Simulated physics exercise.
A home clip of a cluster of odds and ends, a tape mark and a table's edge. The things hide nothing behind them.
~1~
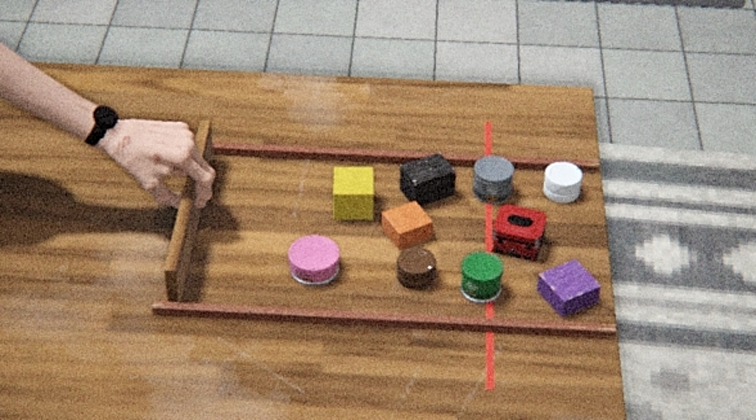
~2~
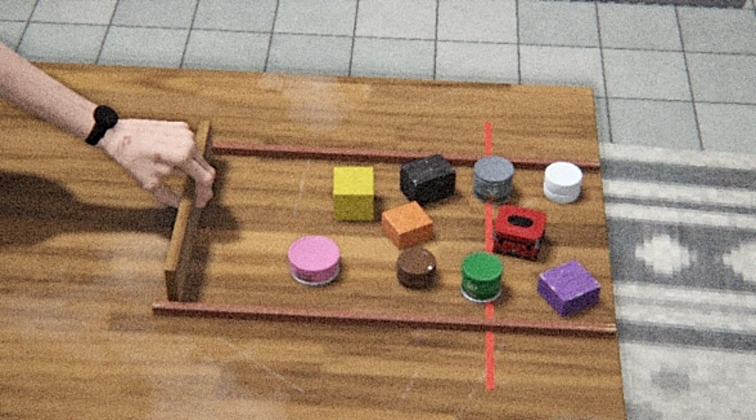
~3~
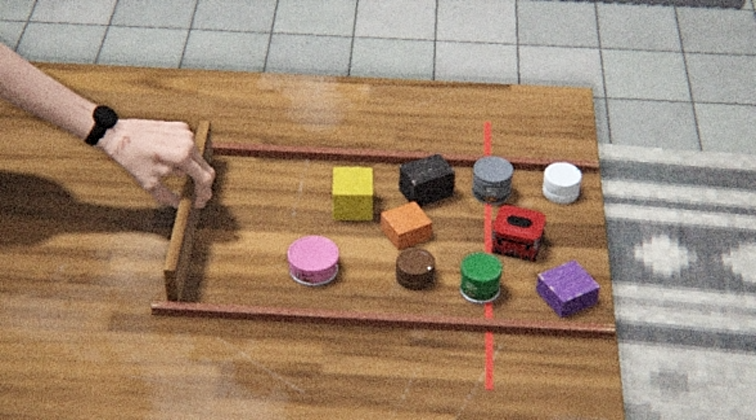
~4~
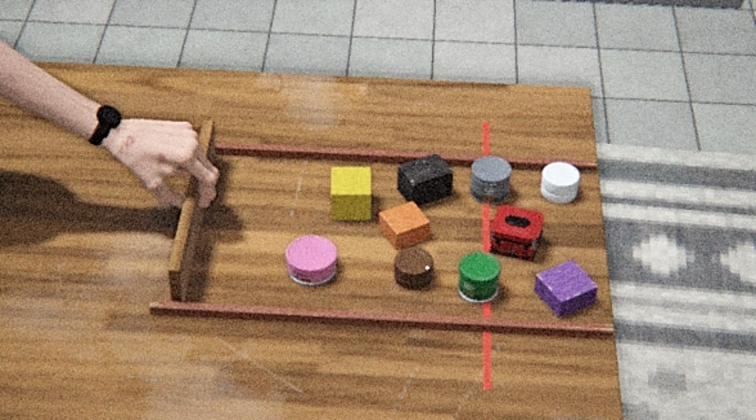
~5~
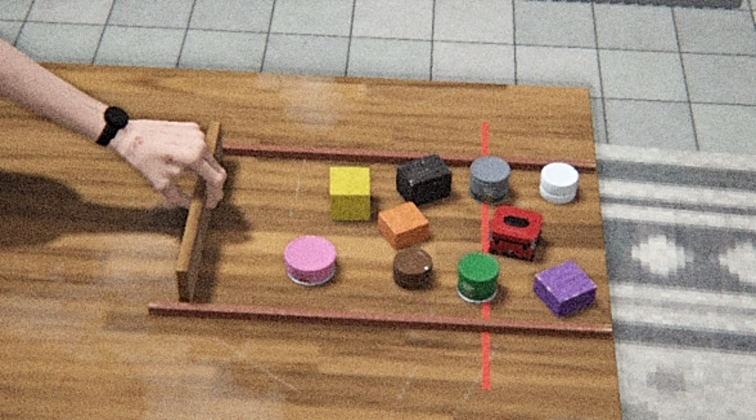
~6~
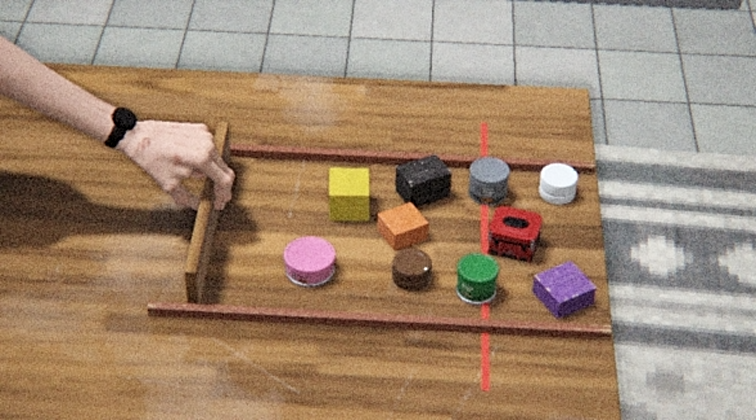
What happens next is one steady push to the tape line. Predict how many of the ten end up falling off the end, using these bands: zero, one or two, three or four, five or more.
Falling ones: None at all.
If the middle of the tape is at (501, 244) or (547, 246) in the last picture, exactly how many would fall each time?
It would be 0 and 4.
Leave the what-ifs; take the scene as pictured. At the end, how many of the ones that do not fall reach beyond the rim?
The total here is 0.
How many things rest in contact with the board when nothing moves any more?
4 in contact.
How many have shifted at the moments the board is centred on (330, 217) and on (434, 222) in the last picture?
I get 2 at the one place and 7 at the other.
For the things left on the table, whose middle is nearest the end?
It would be the white lid.
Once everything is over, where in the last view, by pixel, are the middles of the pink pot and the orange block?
In the last picture the pink pot sits at (510, 267) while the orange block sits at (504, 237).
A little later, none off yet; white lid at rest near (558, 184); purple block at rest near (564, 290); red case at rest near (515, 234).
When it is over, the number that fall off is zero.
